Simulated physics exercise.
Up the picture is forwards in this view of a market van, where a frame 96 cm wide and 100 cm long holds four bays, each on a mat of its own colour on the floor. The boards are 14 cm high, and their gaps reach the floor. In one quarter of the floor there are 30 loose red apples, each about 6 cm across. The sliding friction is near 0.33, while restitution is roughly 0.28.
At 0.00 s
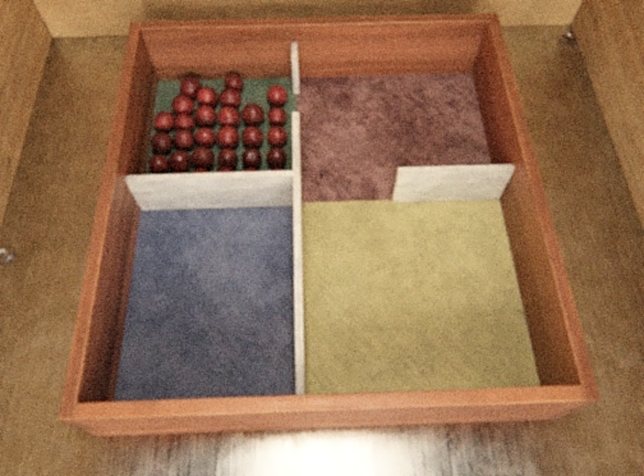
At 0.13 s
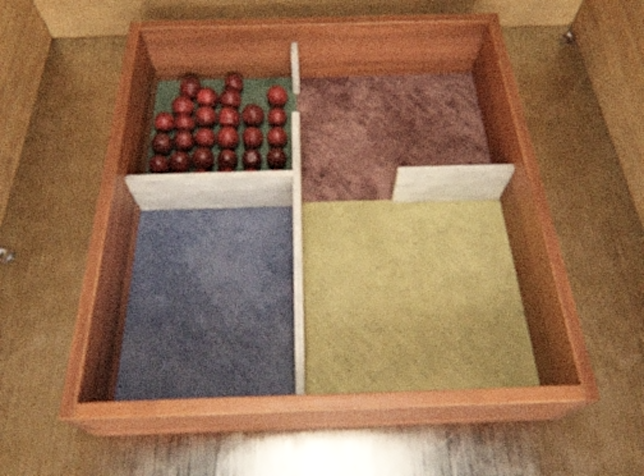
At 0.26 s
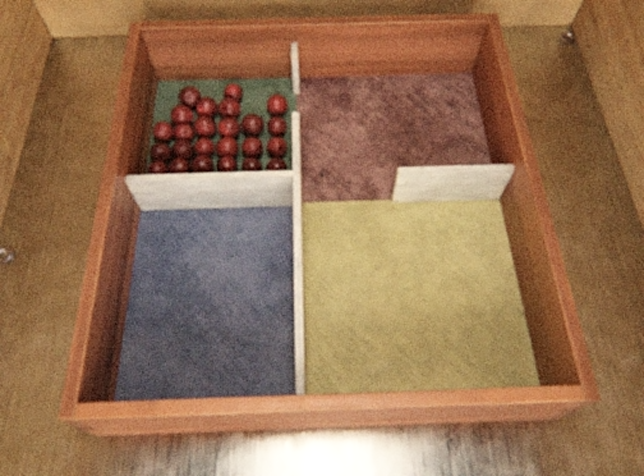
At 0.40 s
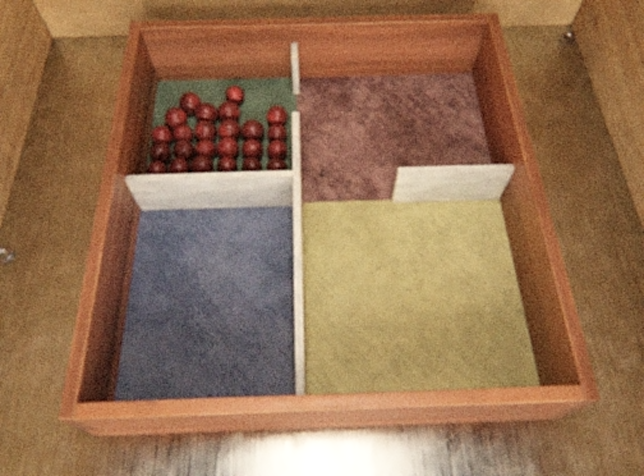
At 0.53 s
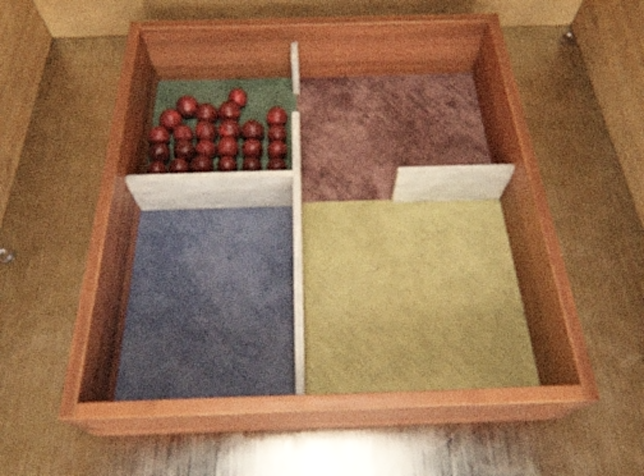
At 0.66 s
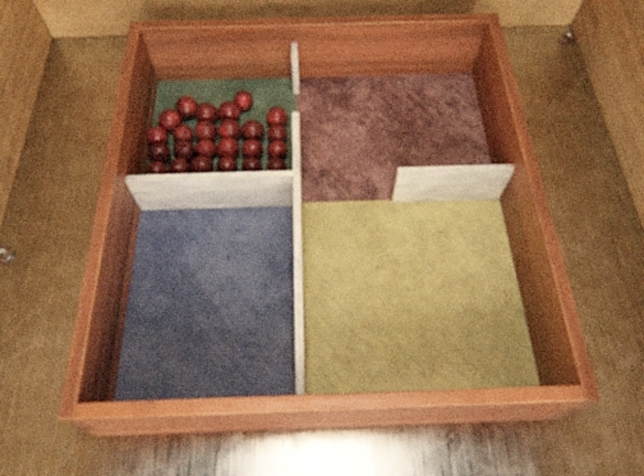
The clip shows a wooden frame divided into four bays with coloured mats, where red apples clustered in the green bay shift slightly towards the viewer, the rearmost ones settling closer to the others, while the other bays remain empty.
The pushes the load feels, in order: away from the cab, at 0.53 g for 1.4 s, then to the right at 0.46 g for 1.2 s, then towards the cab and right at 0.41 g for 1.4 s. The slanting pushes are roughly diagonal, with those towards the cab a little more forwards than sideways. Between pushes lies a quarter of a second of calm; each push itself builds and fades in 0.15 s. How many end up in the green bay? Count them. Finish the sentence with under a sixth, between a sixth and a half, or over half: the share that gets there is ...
The share that gets there is between a sixth and a half.
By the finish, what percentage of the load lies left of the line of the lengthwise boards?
That works out to roughly 30 percent.
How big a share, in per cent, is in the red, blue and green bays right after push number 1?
Per cent by bay - red: 0, blue: 0, green: 100.
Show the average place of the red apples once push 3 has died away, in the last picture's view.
Centred roughly on pixel (364, 95).
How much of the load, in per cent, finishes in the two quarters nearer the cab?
Around 100 per cent.
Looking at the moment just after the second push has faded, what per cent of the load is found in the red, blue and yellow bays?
Well, you'd find red at 40, blue at 0 and yellow at 0 per cent.
After push 1 (1.64 s), 30 in the green bay.
After push 2 (3.09 s), 12 in the red bay and 18 in the green bay.
After push 3 (4.74 s), 21 in the red bay and 9 in the green bay.
When it is over (at 5.44 s), 21 in the red bay and 9 in the green bay. Asked share, 9 of 30, 30 per cent.
